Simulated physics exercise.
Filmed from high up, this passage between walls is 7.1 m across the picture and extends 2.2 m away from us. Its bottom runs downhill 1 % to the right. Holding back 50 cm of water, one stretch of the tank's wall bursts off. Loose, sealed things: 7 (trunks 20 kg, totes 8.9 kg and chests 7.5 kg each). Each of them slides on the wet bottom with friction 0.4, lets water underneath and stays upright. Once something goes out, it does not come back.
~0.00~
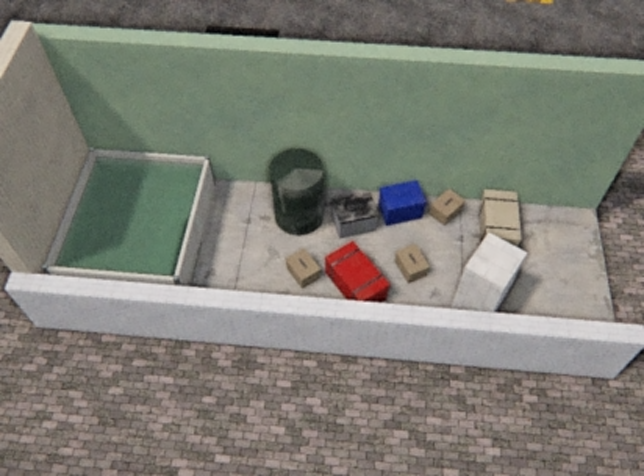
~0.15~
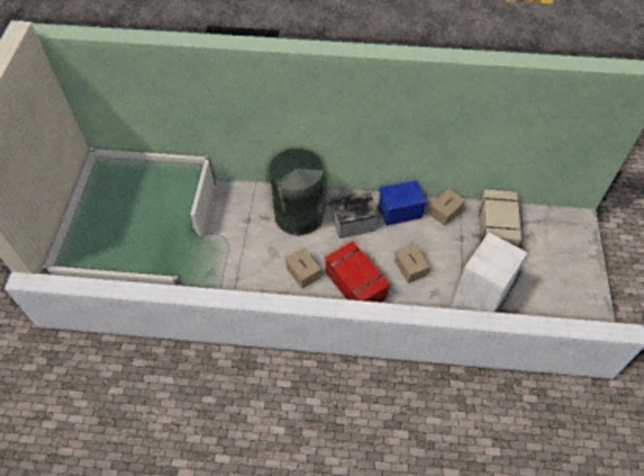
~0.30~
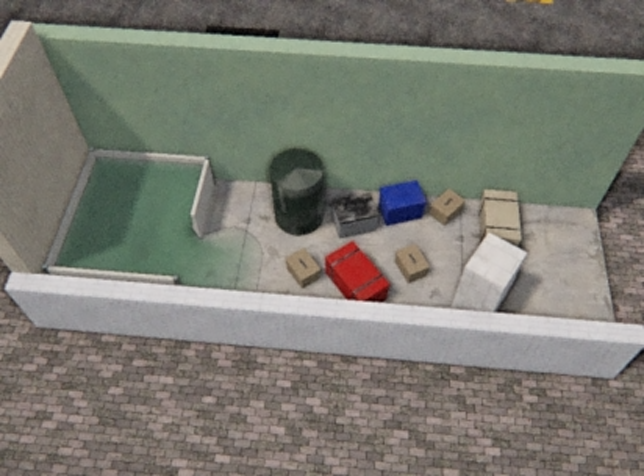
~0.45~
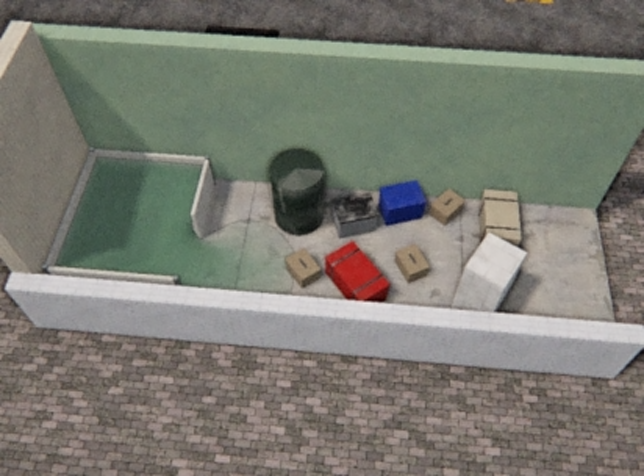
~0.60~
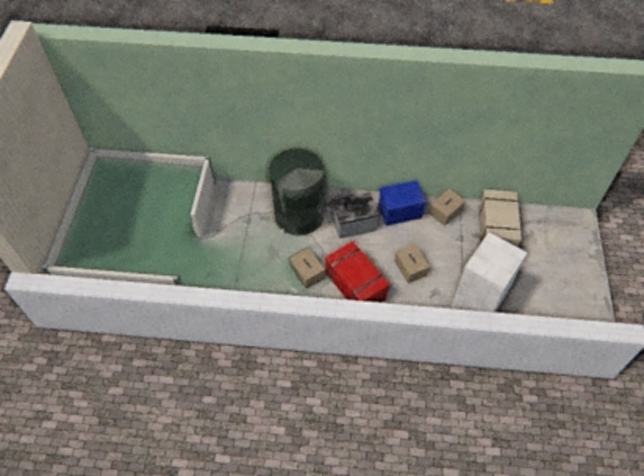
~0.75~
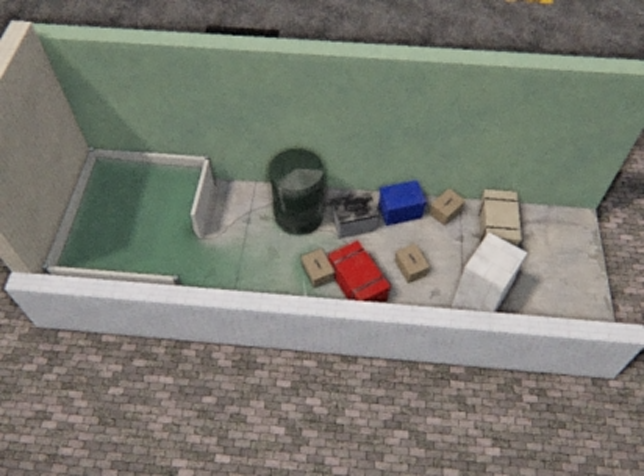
Green water spills from the broken tank, spreads right, and nudges a small brown box.
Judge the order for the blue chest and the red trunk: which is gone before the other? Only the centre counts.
The one gone first is the red one.
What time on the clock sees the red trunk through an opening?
Somewhere near 3.5 s.
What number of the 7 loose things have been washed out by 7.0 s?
I count 5 of them.
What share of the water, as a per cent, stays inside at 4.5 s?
About 82 in a hundred parts of the water.
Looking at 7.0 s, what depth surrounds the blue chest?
Roughly 6 cm.
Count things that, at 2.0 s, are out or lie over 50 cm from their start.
I count 3.
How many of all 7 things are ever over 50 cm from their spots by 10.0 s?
By my tally, 6.
After 2.0 s the blue chest is near (411, 188), 0.2 m from its start, aground; the red trunk is near (445, 246), 1.2 m from its start, afloat; 0 of 7 are out; 2 afloat.
After 4.5 s the blue chest is near (383, 191), 0.3 m from its start, afloat; the red trunk has gone out (at 3.7 s); 5 of 7 are out; 2 afloat.
After 7.0 s the blue chest is near (376, 196), 0.4 m from its start, afloat; the red trunk has gone out (at 3.7 s); 5 of 7 are out; 2 afloat.
After 10.0 s the blue chest is near (376, 204), 0.4 m from its start, afloat; the red trunk has gone out (at 3.7 s); 5 of 7 are out; 2 afloat.
